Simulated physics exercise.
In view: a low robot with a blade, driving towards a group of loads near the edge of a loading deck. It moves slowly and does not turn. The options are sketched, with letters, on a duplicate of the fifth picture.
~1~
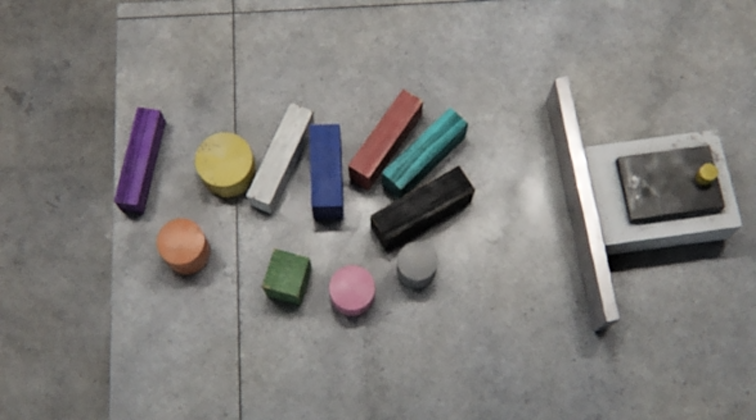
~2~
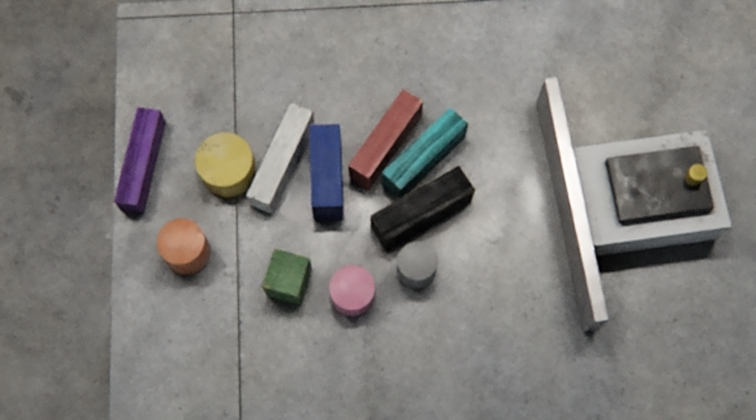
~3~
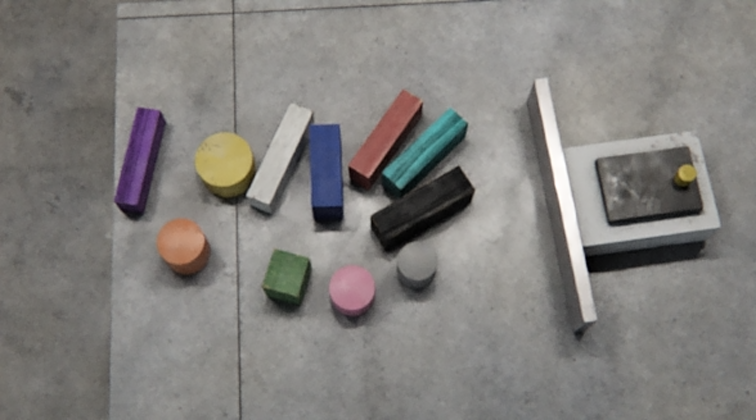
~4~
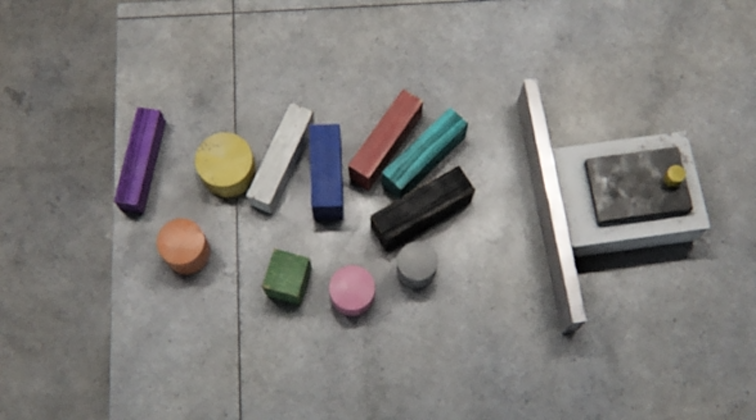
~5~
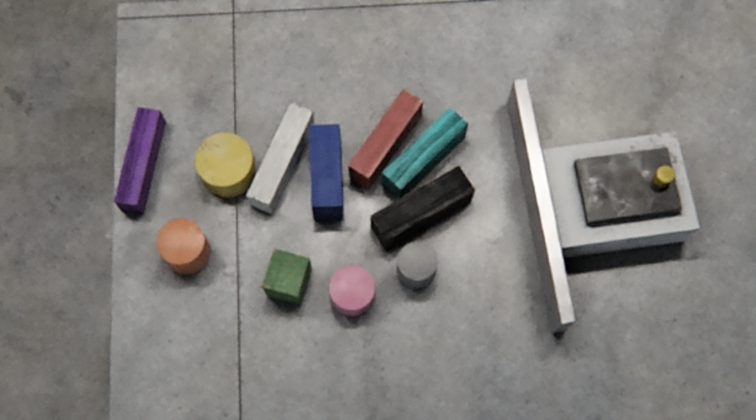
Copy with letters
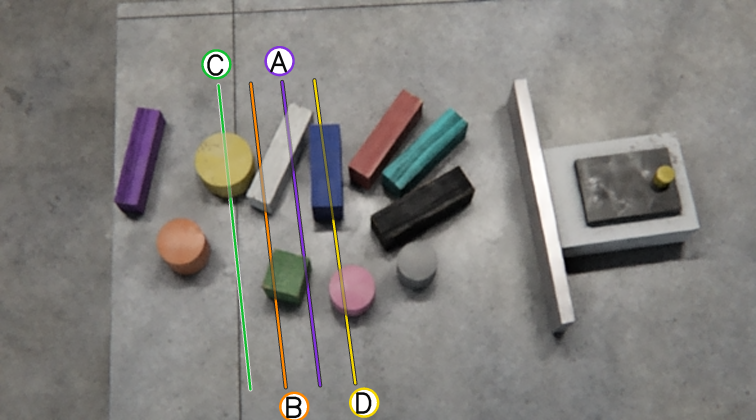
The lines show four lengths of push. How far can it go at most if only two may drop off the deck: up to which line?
C.
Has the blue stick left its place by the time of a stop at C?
By then, yes.
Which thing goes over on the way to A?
The purple stick goes over.
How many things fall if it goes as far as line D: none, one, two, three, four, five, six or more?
The count is none.
On the marked copy, A at (300, 227); B at (268, 229); C at (234, 231); D at (334, 225).
With C. Early on, robot (509, 192); pink canister (348, 300); red bar (369, 134).
Further on, robot (397, 198); purple stick (122, 158); yellow canister (161, 151).
At the end, robot (311, 203); yellow canister over the edge; purple stick over the edge; two fallen.
As for the rest, A is within the limit but short; B is within the limit but short; D is within the limit but short.
